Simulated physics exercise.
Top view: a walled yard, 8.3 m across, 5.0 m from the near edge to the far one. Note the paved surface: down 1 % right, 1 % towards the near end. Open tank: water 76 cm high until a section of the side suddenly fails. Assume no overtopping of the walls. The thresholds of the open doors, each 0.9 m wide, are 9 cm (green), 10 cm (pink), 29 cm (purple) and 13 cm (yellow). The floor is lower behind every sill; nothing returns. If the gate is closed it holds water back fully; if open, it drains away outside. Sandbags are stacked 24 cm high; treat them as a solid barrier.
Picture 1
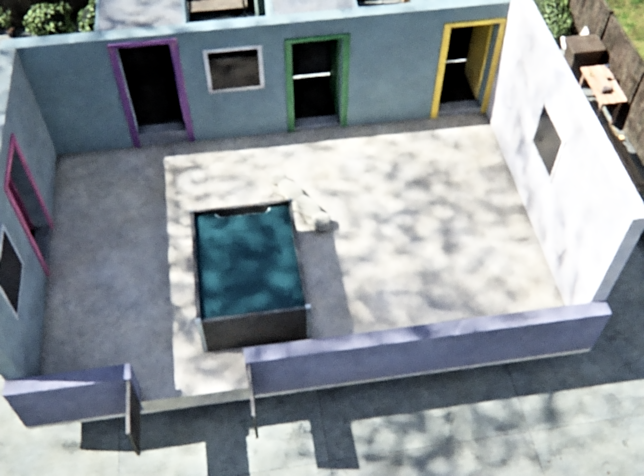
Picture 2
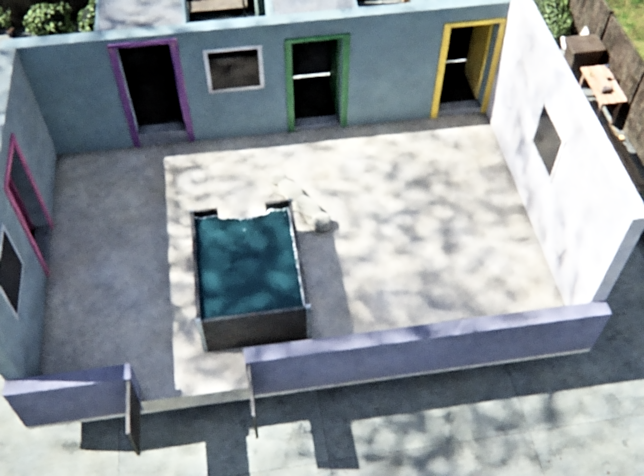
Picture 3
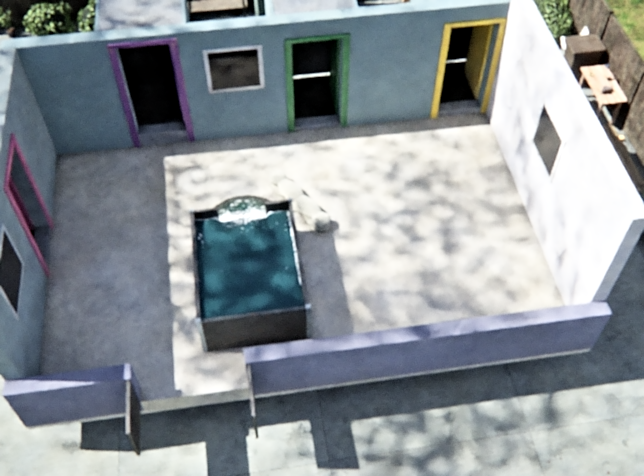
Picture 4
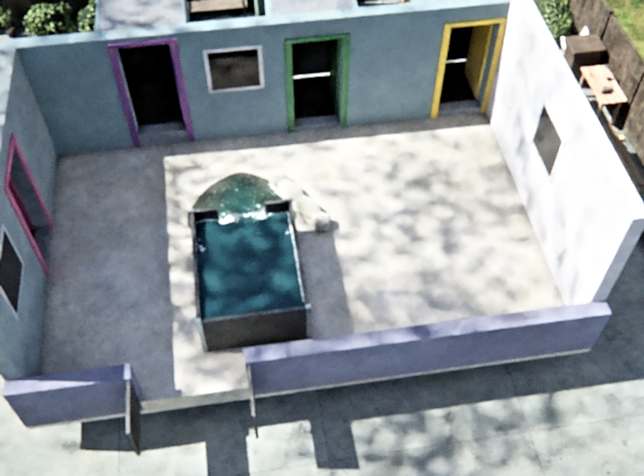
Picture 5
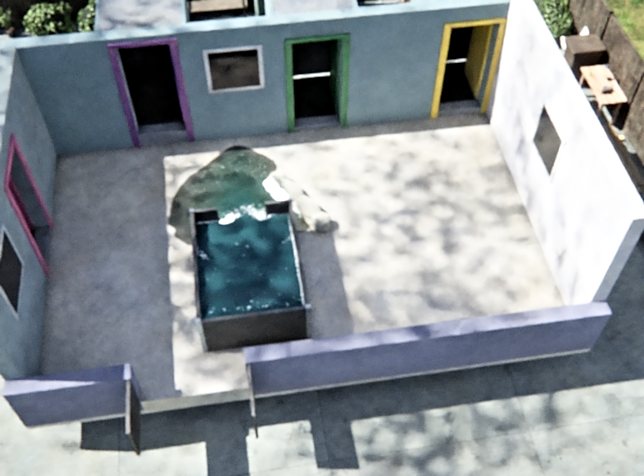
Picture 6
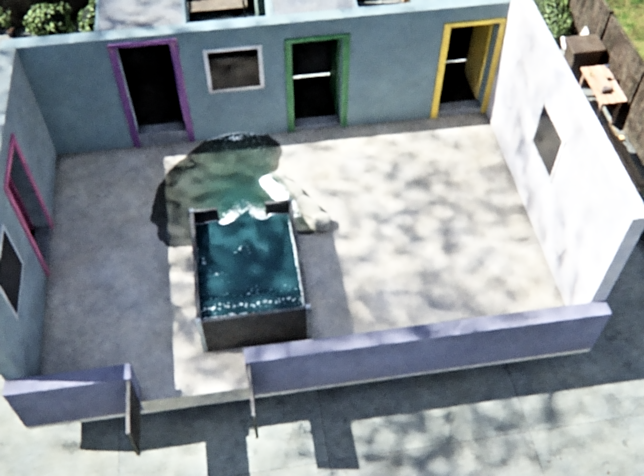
At first, an open tank of dark teal water stands still in a walled yard with brightly edged doorways. Then a gap appears in its far side and water pours onto the pale paving. The rounded sheet spreads toward the back wall and out to the left, while the tank's surface ripples.
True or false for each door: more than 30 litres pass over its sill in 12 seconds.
Per door: The green door: False; the pink door: False; the purple door: False; the yellow door: False.
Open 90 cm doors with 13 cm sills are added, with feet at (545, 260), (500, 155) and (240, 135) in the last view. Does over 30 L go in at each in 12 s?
In turn: Short of it, short of it, beyond it.
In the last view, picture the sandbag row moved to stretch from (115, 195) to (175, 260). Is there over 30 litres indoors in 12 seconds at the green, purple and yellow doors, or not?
With that change: Green exceeds it, purple stays within, yellow stays within.
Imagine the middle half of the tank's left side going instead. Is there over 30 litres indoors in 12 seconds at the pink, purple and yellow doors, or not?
Note: Pink beyond the mark, purple short of the mark, yellow short of the mark.
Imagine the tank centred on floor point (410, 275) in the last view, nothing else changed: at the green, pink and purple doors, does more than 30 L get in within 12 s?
Green goes beyond, pink stays inside, purple stays inside, judged against that limit.
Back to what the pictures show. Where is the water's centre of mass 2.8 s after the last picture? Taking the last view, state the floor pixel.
Centre: Approx. (234, 228) px.
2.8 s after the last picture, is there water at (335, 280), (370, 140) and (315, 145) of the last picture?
Going in order, covered, then covered, then covered.
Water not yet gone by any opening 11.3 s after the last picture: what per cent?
Some 86 out of every hundred parts.
Then, 0.7 s after the last picture water covers 20 % of the floor and is deepest (42 cm) near (232, 144); green door 5 cm at the sill, 0 L in, pink door not reached, purple door 21 cm at the sill, 0 L in, yellow door not reached.
Then, 1.5 s after the last picture water covers 30 % of the floor and is deepest (36 cm) near (223, 151); green door 10 cm at the sill, 0 L in, pink door not reached, purple door 22 cm at the sill, 0 L in, yellow door not reached.
Then, 2.8 s after the last picture water covers 50 % of the floor and is deepest (25 cm) near (67, 160); green door 7 cm at the sill, 2 L in, pink door 9 cm at the sill, 0 L in, purple door 14 cm at the sill, 0 L in, yellow door 2 cm at the sill, 0 L in.
Then, 6.3 s after the last picture water covers 85 % of the floor and is deepest (14 cm) near (38, 400); green door 5 cm at the sill, 3 L in, pink door 6 cm at the sill, 0 L in, purple door 8 cm at the sill, 0 L in, yellow door 6 cm at the sill, 0 L in.
Then, 11.3 s after the last picture water covers 95 % of the floor and is deepest (10 cm) near (498, 340); green door 3 cm at the sill, 3 L in, pink door 3 cm at the sill, 0 L in, purple door 4 cm at the sill, 0 L in, yellow door 4 cm at the sill, 0 L in.
